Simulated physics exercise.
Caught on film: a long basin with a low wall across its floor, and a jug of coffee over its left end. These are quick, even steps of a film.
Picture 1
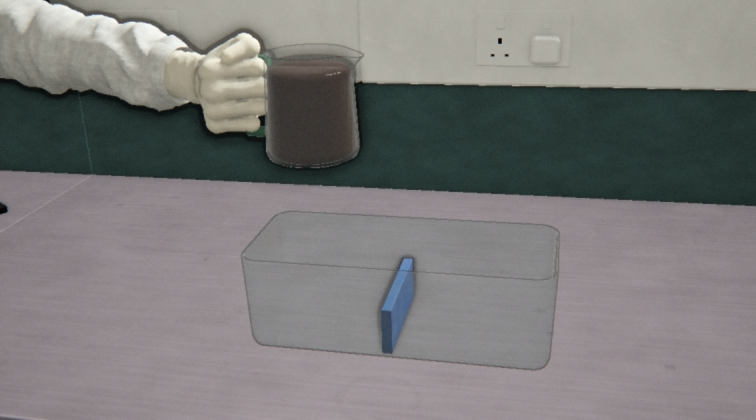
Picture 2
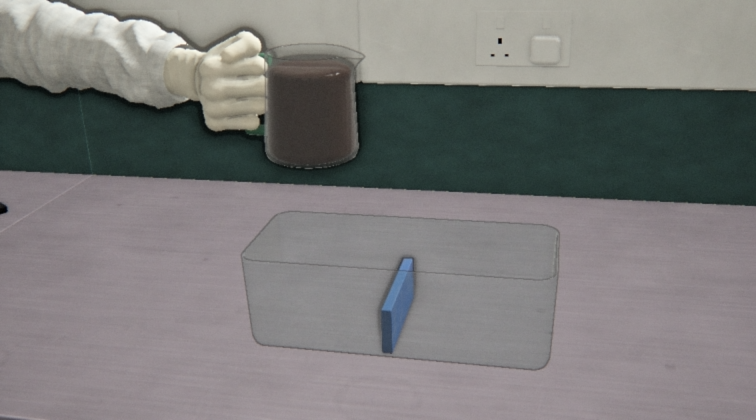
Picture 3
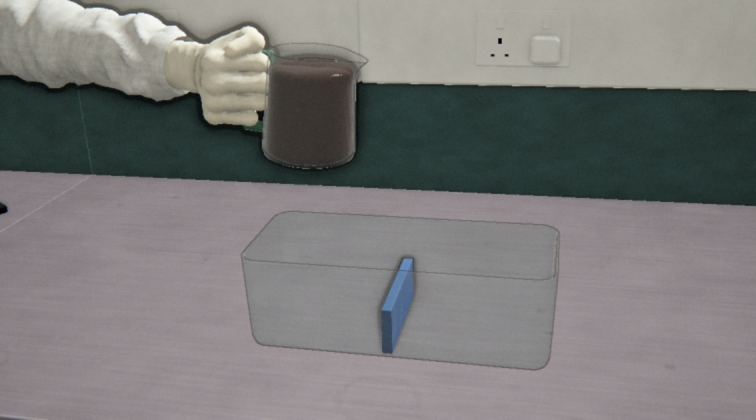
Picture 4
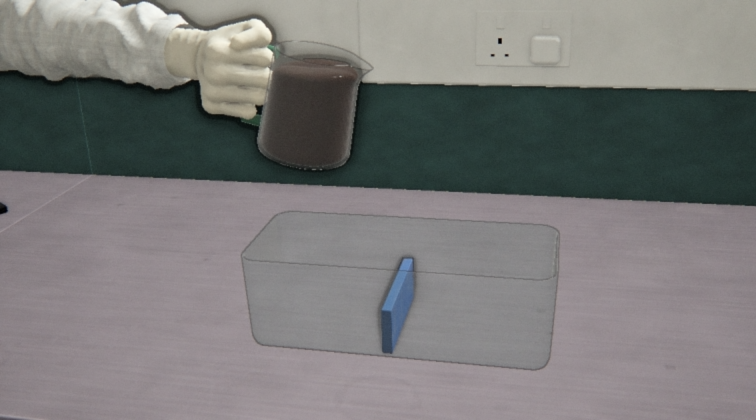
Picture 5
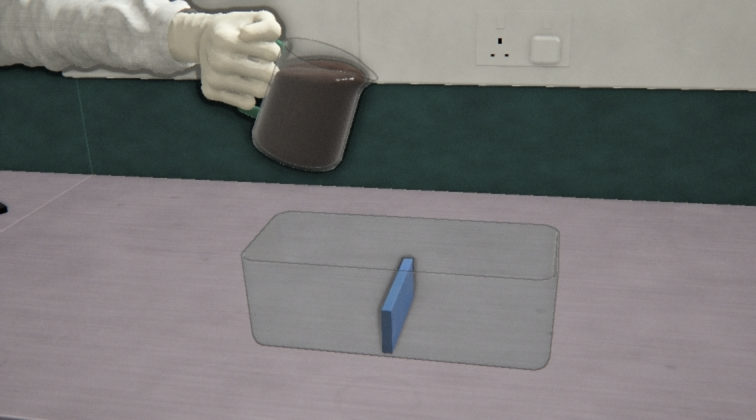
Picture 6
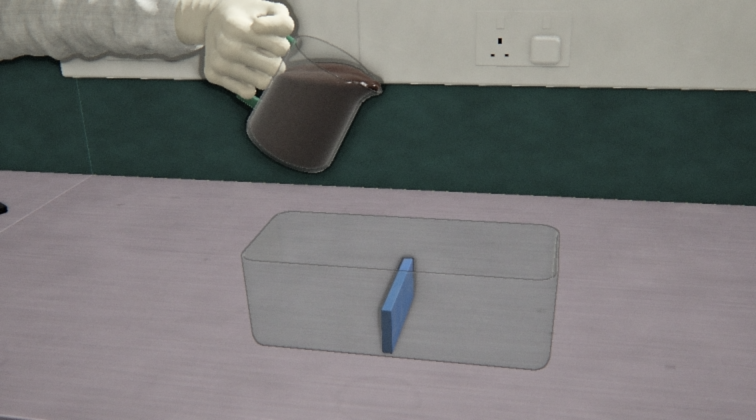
A gloved hand held a clear jug of brown liquid above the left side of a long see-through basin with a low blue wall inside, then tilted it gradually further to the right.
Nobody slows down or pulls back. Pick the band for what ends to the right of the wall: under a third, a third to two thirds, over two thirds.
The share right of the wall is more than two thirds.
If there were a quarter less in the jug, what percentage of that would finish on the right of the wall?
It comes to 90 per cent or so.
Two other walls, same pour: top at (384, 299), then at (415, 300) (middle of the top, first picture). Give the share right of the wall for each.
About 90 and 85 per cent.
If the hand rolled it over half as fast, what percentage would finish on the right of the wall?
About 95 per cent.
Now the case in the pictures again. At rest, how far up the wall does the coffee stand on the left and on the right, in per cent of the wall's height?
Left: 0 %. Right: 50 %.
A moment on, the tilt is 90° and 67 per cent is still to pour, 0 is left of the wall and 8 right of it.
Next, the tilt is 100° and 25 per cent is still to pour, 0 is left of the wall and 51 right of it.
Then the tilt is 100° and 9 per cent is still to pour, 2 is left of the wall and 82 right of it.
Later the tilt is 100° and 3 per cent is still to pour, 2 is left of the wall and 92 right of it.
Finally, 5 per cent lies left of the wall, 93 right of it and 1 outside.
